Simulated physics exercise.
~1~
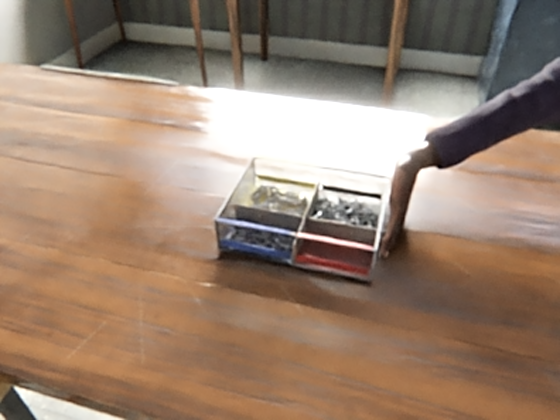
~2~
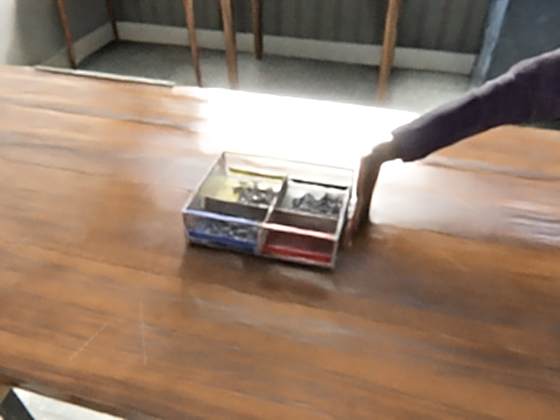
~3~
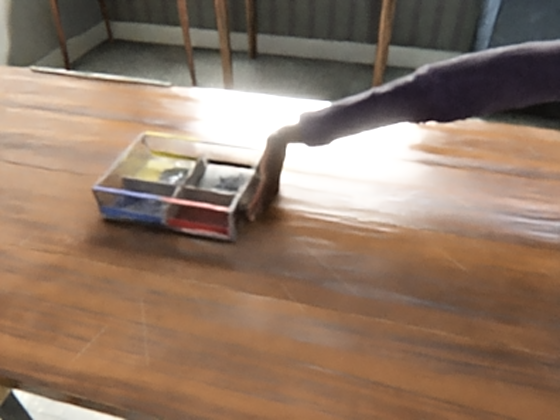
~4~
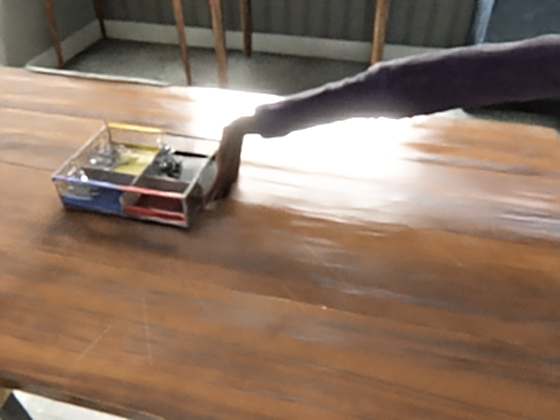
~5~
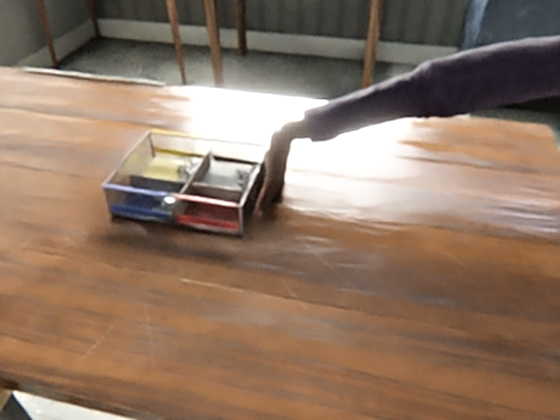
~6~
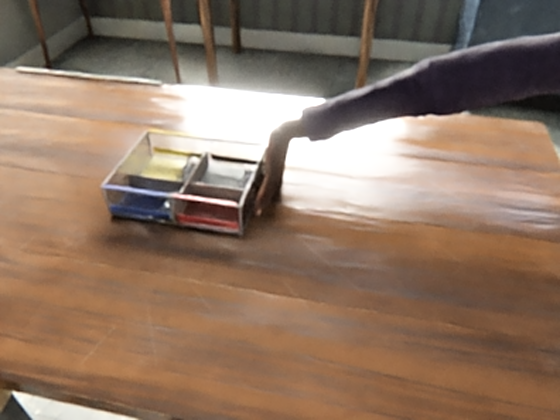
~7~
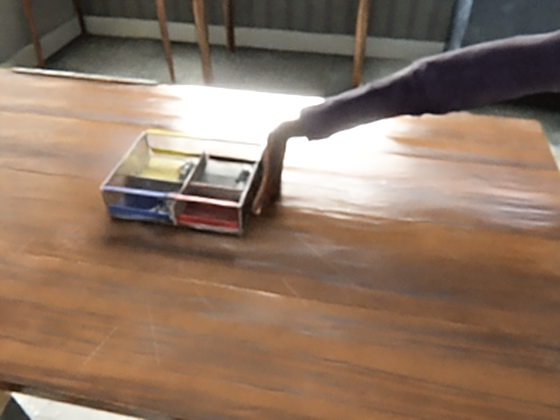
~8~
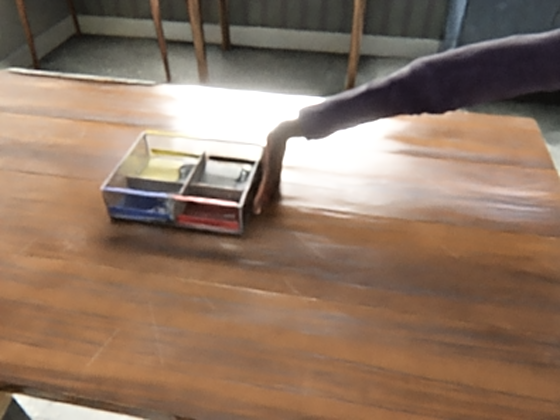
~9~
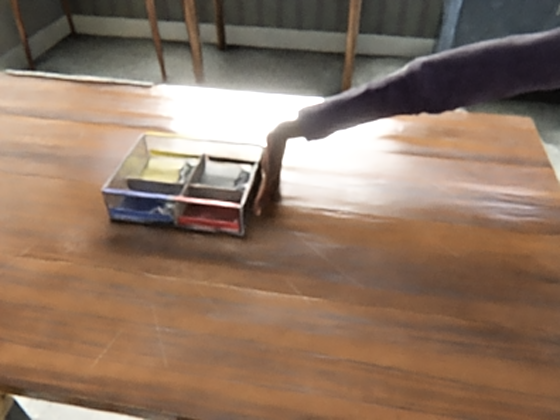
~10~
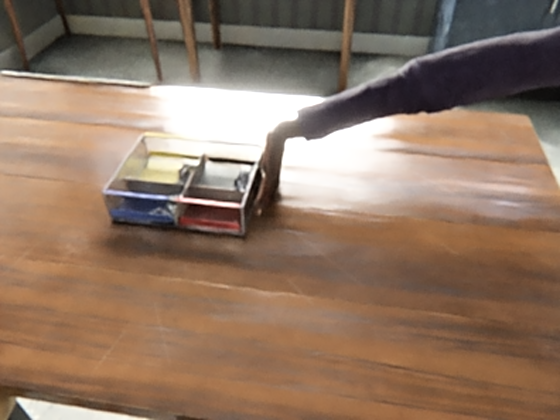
On a sunlit wooden table, a hand in a dark sleeve holds the right side of a clear, divided tray containing small metal screws. Yellow, blue, red and black sections show inside it. The hand slides the tray left across the tabletop, and the screws shift about in their compartments. After reaching its farthest point on the left, the tray moves a short way back to the right and stops. It then stays flat and still, with the hand at its side and no screws visible on the table around it.
